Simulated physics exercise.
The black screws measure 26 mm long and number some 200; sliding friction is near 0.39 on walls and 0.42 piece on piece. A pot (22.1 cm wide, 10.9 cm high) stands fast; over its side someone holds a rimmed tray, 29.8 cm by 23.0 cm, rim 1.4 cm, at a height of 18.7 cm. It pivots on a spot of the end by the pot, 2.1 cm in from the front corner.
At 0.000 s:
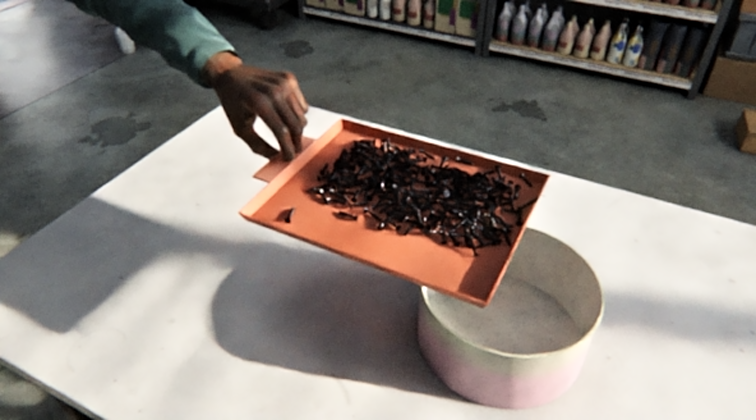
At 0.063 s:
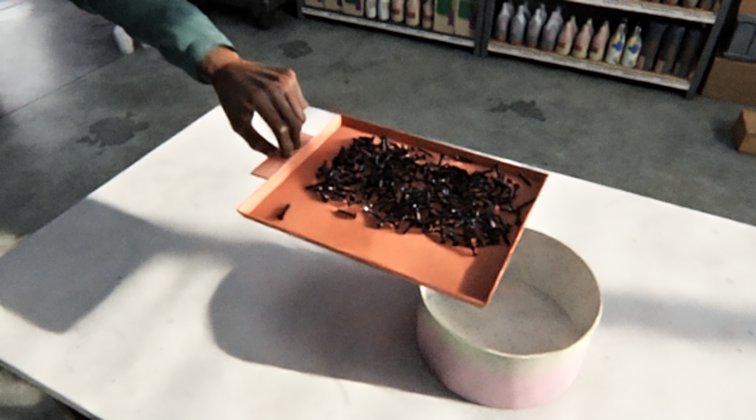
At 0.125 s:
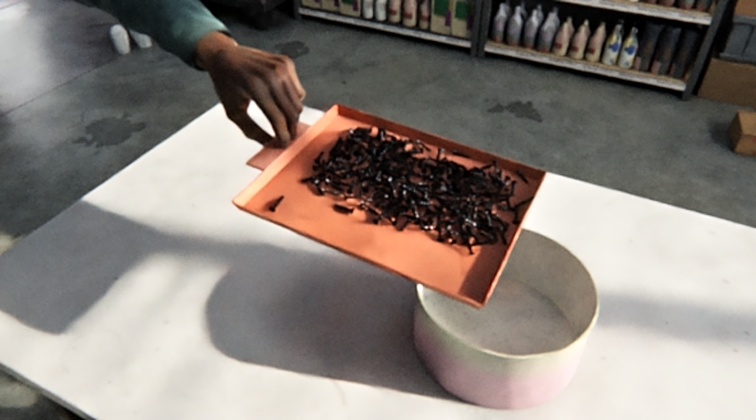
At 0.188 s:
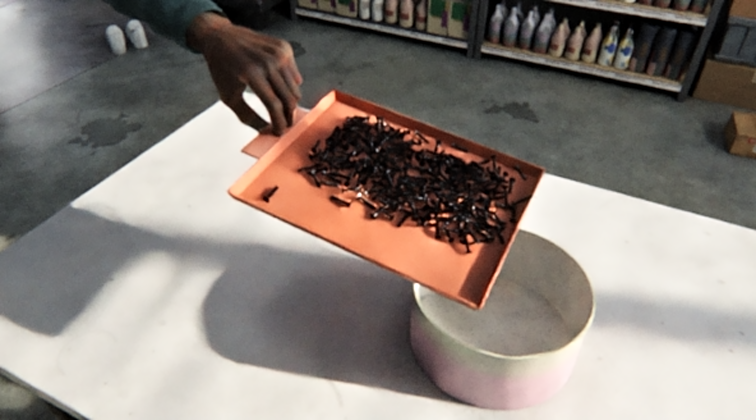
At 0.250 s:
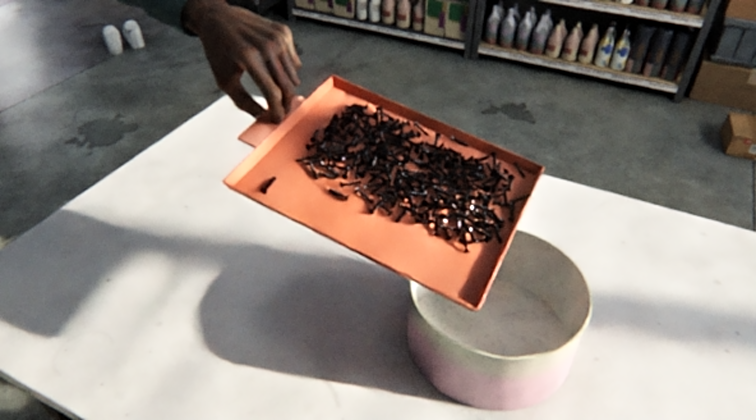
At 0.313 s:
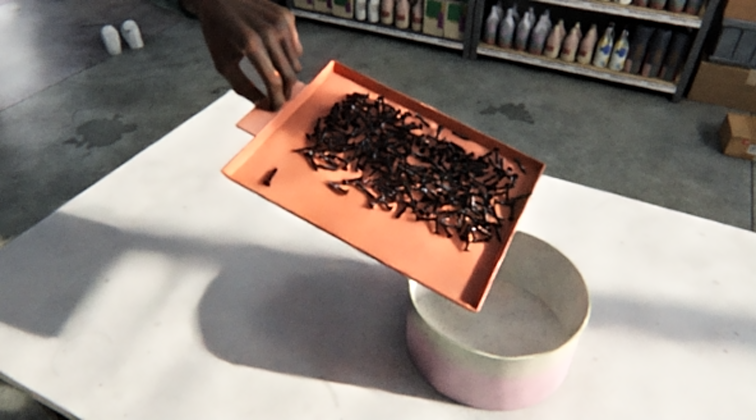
A hand raises the handle end of an orange tray of black screws, tilting it rightward.
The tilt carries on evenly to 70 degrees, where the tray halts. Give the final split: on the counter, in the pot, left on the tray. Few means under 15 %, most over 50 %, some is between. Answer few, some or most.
Counter most, pot some, tray few.
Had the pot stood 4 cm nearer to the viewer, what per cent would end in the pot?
It would be near 75 per cent.
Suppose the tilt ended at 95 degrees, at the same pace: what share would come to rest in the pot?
Then about 40 per cent.
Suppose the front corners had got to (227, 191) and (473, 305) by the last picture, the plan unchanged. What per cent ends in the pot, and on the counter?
Pot 5, counter 95.
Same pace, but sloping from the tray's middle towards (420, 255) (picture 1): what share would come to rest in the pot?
About 0 per cent.
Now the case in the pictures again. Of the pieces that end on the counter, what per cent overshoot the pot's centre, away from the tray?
Some 90 per cent.
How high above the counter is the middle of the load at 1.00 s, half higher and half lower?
About 20 cm.
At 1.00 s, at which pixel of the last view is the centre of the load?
Around (513, 293).
After 0.72 s, tilt 42 degrees; the tray holds 100 %, the pot 0 %.
After 1.00 s, tilt 60 degrees; the tray holds 45 %, the pot 10 %.
Then, at 1.37 s, tilt 70 degrees; the tray holds 10 %, the pot 35 %.
At rest (2.6 s), counter 60 %, pot 40 %, tray 5 %.
